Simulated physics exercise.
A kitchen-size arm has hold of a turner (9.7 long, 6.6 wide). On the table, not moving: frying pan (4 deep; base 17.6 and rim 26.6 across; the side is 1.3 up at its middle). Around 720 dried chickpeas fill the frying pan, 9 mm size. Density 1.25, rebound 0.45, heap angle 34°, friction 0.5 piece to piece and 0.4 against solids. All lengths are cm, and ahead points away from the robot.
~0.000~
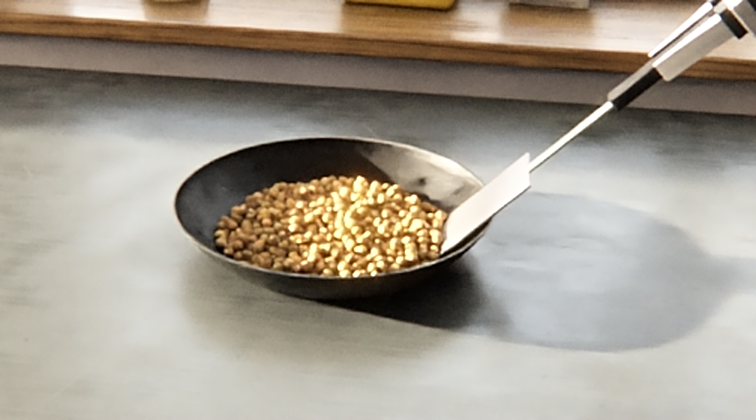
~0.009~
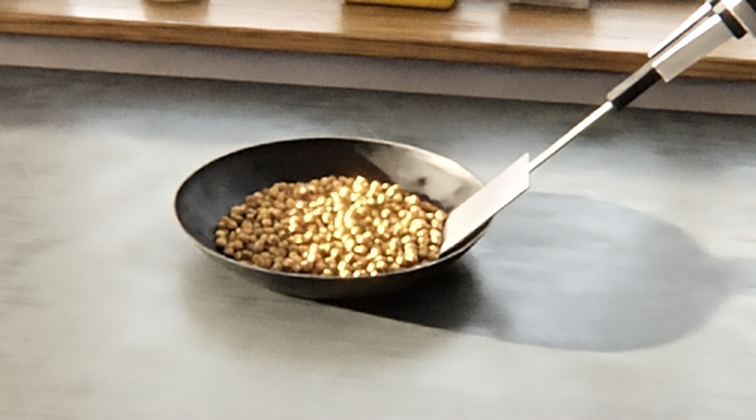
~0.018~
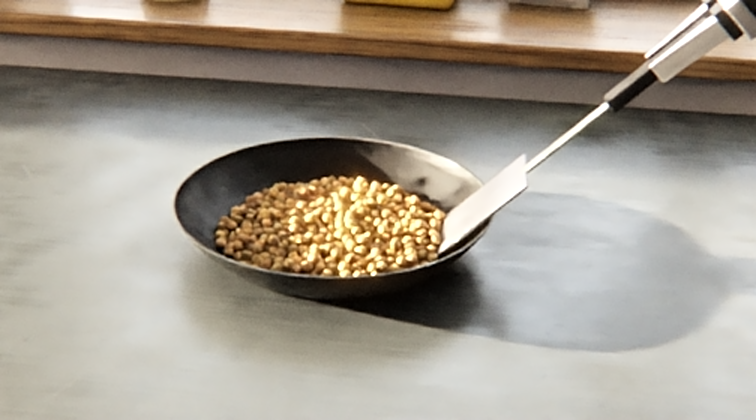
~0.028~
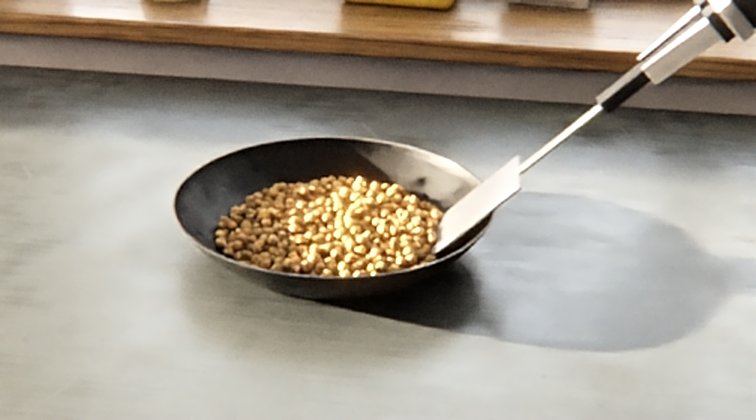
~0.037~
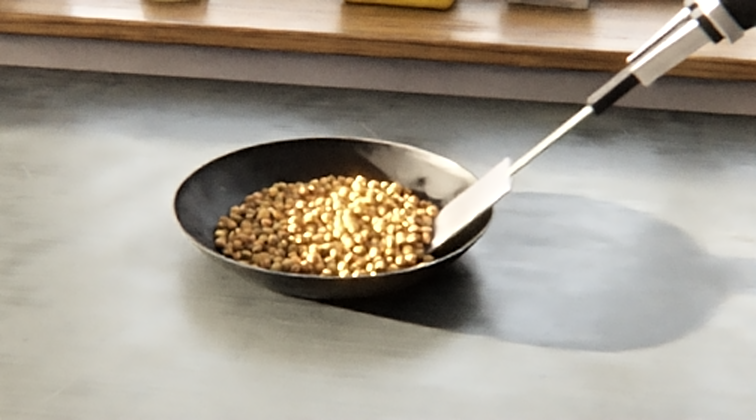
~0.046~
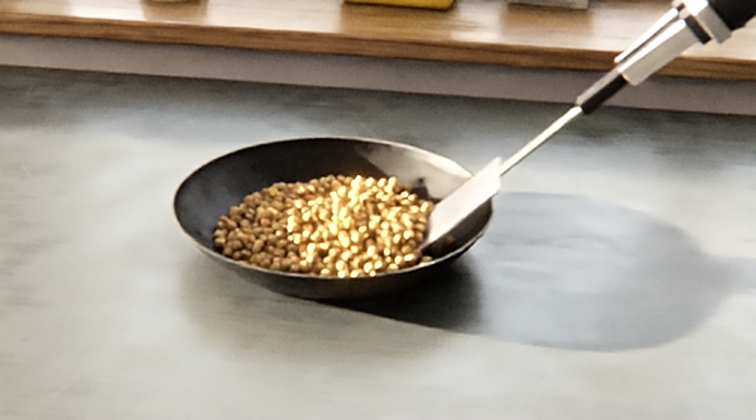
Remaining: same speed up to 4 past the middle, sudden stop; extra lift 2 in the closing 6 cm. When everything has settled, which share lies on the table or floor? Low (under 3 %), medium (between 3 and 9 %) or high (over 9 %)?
A low share, under 3 %, ends on the table or floor.
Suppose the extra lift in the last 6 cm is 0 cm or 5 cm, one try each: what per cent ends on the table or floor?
About 0 and 5 per cent.
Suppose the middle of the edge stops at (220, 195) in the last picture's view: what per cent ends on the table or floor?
About 20 per cent.
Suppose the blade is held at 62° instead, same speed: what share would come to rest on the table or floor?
It would be near 0 per cent.
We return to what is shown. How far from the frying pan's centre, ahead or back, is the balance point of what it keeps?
Roughly 3.5 cm ahead.
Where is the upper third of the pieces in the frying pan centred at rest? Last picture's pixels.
Around (244, 214).
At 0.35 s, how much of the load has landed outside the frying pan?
About 0 per cent.
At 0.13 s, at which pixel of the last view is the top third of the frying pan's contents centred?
Near (323, 215).
After 0.09 s, sloping 46°, highest piece 5 above the table; 715 in the frying pan.
After 0.13 s, sloping 46°, highest piece 6 above the table; 715 in the frying pan.
After 0.35 s, sloping 46°, highest piece 5 above the table; 713 in the frying pan, 1 on the table or floor, 1 on the blade or in flight.
After 1.40 s, sloping 46°, highest piece 4 above the table; 713 in the frying pan, 2 on the table or floor.
At rest, 713 in the frying pan, 2 on the table or floor. That is 0 % on the table or floor.
